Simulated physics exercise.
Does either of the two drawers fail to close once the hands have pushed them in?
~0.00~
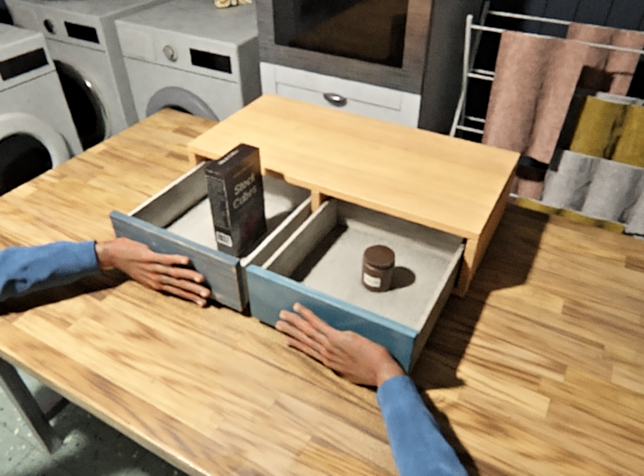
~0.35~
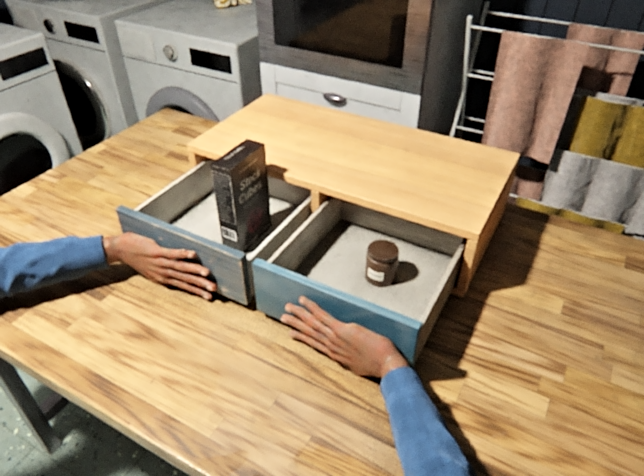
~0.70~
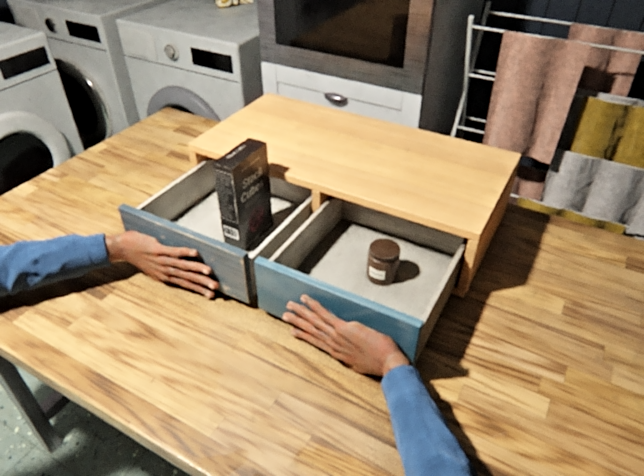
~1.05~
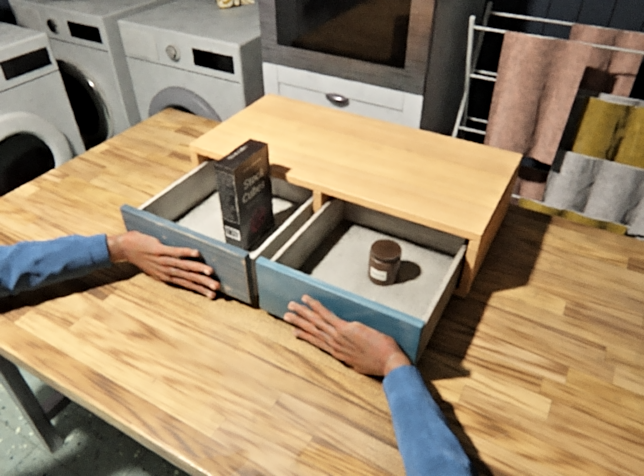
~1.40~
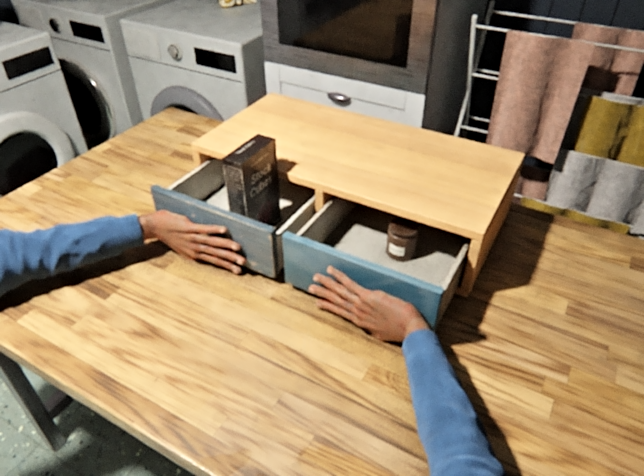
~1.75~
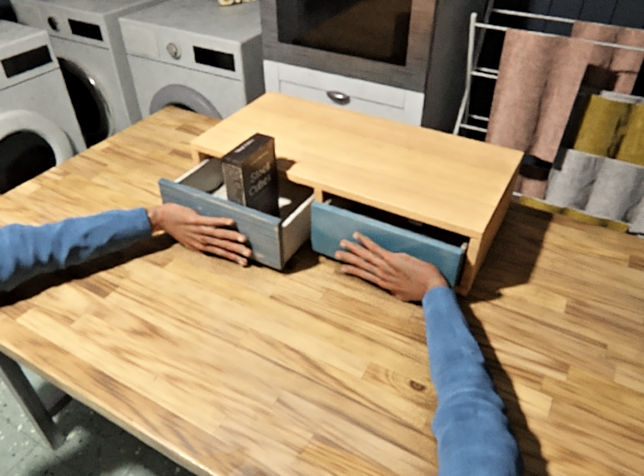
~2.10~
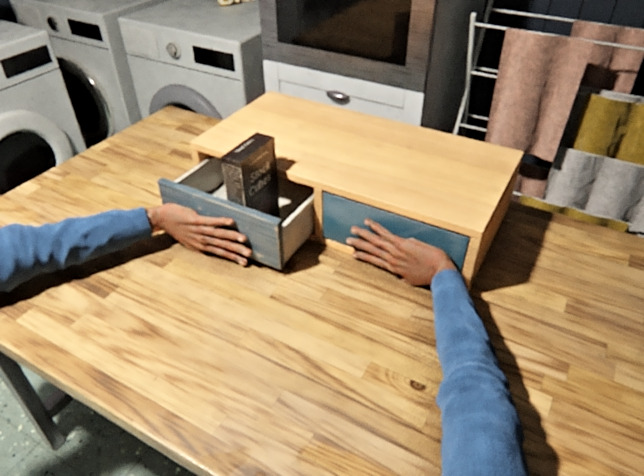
Yes, the left drawer with the upright black box stays ajar, while the right drawer shuts flush with the cabinet.
Two drawers being pushed in by two hands, the right one closing fully while the left, holding a black box, stays ajar.
